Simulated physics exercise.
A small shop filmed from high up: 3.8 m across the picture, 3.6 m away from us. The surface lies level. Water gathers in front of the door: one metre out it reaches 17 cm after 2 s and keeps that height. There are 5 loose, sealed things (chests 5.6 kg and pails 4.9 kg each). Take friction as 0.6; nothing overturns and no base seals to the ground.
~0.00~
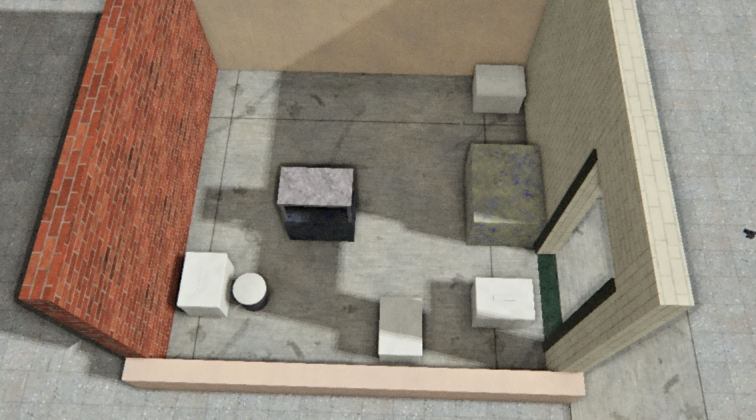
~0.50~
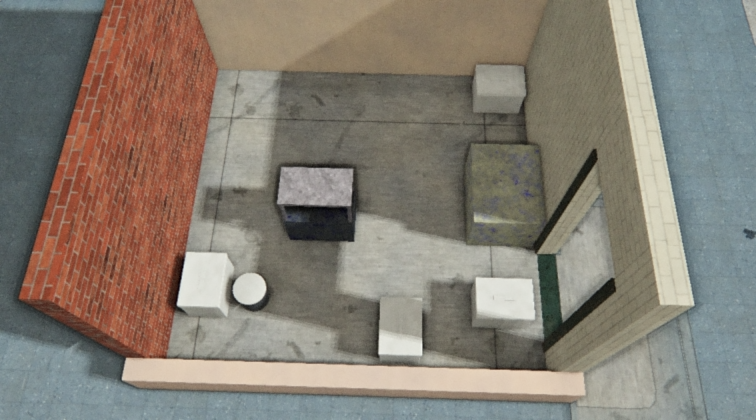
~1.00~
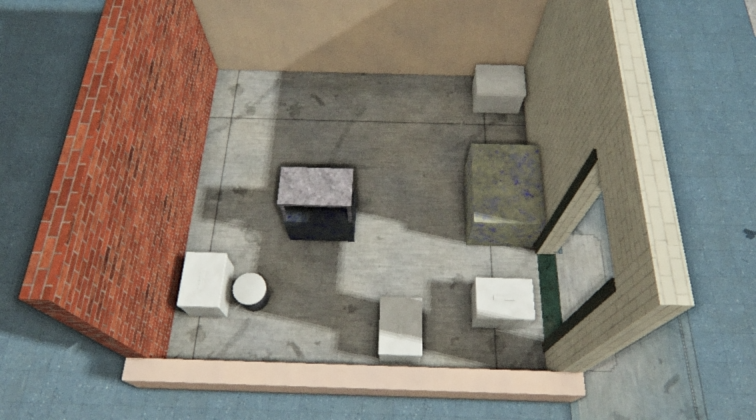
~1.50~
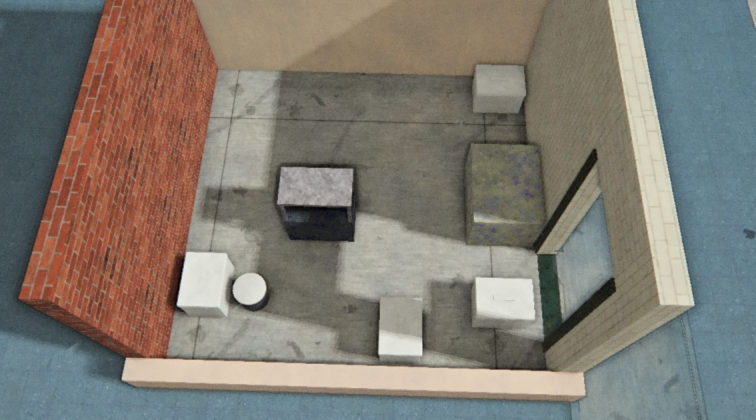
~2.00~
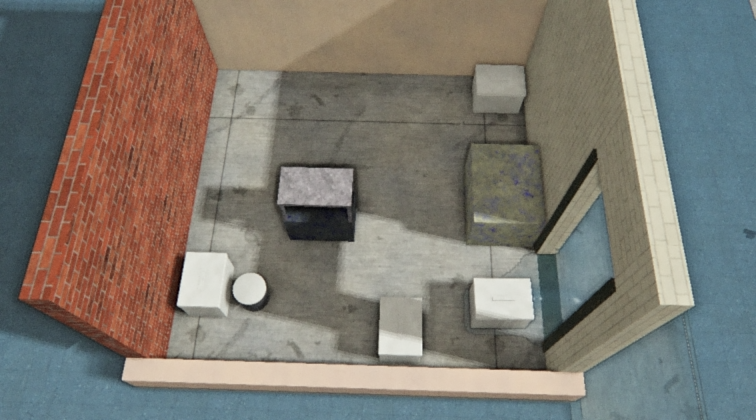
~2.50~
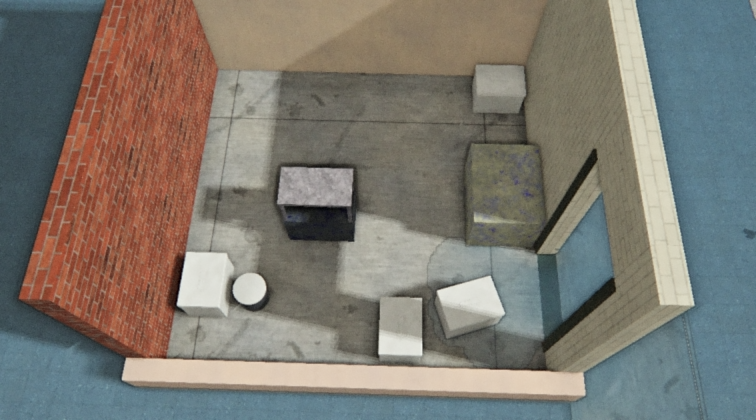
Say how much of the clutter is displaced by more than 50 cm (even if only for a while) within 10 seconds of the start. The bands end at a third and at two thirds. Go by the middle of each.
It is at least two thirds.
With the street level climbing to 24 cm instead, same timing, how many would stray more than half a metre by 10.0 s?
Then 4.
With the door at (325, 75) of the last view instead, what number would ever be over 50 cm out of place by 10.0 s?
Then 2.
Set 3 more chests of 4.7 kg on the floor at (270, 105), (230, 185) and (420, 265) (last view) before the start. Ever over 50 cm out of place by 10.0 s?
In that order: More, more, more.
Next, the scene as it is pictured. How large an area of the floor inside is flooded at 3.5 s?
About 4.0 m2.
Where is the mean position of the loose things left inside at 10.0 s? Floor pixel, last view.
Near (309, 152).
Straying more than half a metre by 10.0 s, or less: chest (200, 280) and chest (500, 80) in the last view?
In that order: Past it, less.
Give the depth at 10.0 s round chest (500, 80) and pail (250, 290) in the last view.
About 3 and 8 cm.
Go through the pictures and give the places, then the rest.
A chest at (505, 298), on the bottom; a chest at (501, 79) rests on the ground; 0.0 m2 under water; 0 of 5 have shifted, in the first picture.
A chest at (505, 298) rests on the ground; a chest at (501, 79) rests on the ground; water covers 0.0 m2; 0 of 5 have shifted, in the second picture.
A chest at (505, 298), on the bottom; a chest at (501, 79) rests on the ground; 0.0 m2 under water; 0 of 5 have shifted, in the third picture.
A chest at (505, 298), on the bottom; a chest at (501, 79) rests on the ground; water covers 0.0 m2; 0 of 5 have shifted, in the fourth picture.
A chest at (503, 298), on the bottom; a chest at (501, 79), on the bottom; 0.2 m2 under water; 0 of 5 have shifted, in the fifth picture.
A chest at (471, 302) rests on the ground, 34 cm from its start; a chest at (501, 79) rests on the ground; 1.2 m2 under water; 1 of 5 have shifted, in the sixth picture.
After 3.5 s 1 of 5 are over 50 cm from their spots; 1 afloat.
After 4.5 s 2 of 5 are over 50 cm from their spots; 2 afloat.
After 7.0 s 3 of 5 are over 50 cm from their spots; 4 afloat.
After 10.0 s 4 of 5 are over 50 cm from their spots, and 4 have been at some point; 4 afloat.
